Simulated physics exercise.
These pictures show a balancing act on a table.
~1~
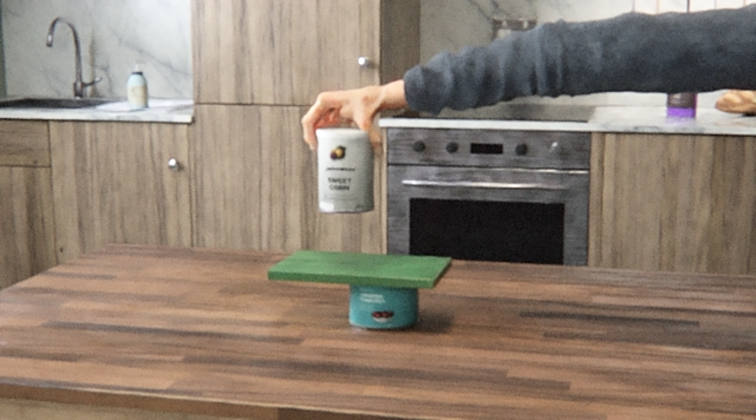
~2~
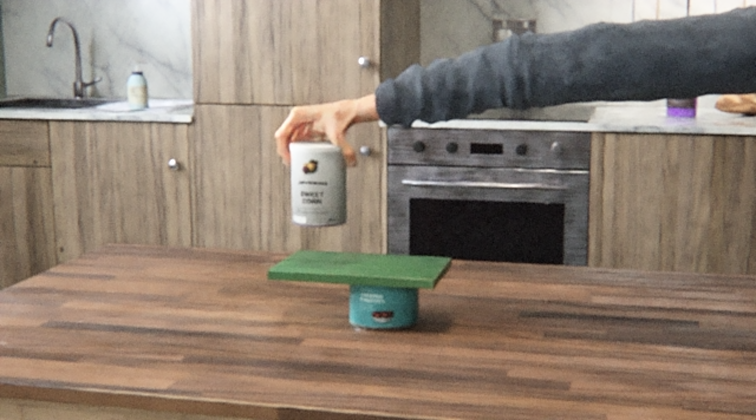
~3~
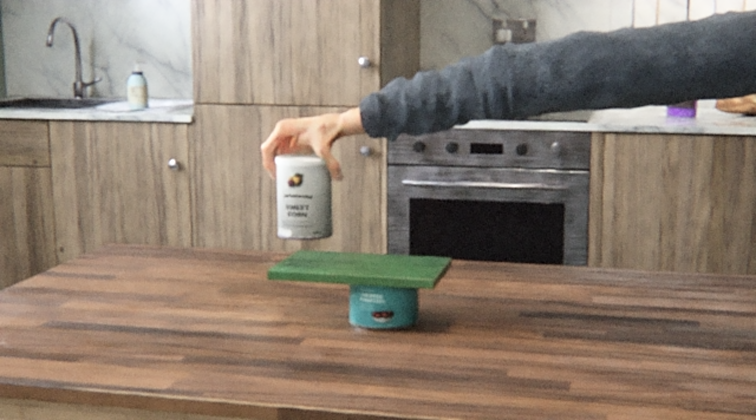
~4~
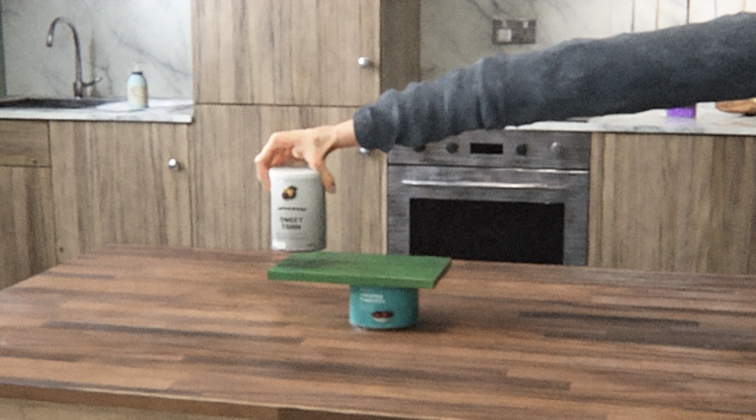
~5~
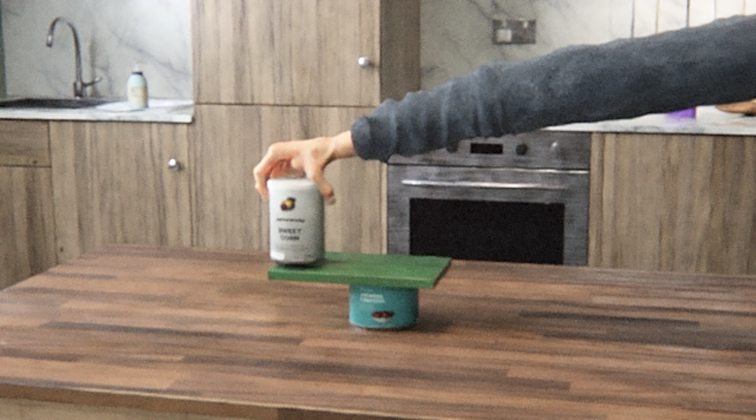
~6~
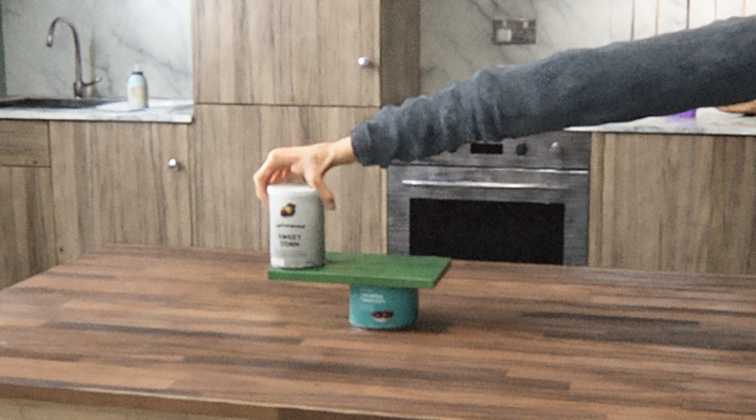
In a kitchen, a hand lowering a white tin leftward onto the left end of a green board atop a teal tin.
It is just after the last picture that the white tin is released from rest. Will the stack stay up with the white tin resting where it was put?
It will not stay intact.
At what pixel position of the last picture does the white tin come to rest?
It ends near (199, 297).
Then, 0.30 s on from there, white tin now fallen; green board turned 41° from how it was put.
Then, 0.40 s on from there, green board turned 44° from how it was put.
Then, 0.70 s on from there, green board turned 15° from how it was put.
Then, 1.60 s on from there, green board turned 27° from how it was put.
In the end, fallen, white tin; moved from the start, green board; turquoise tub unmoved. At the end, from the last picture's camera, white tin near (199, 297). The stack comes apart.
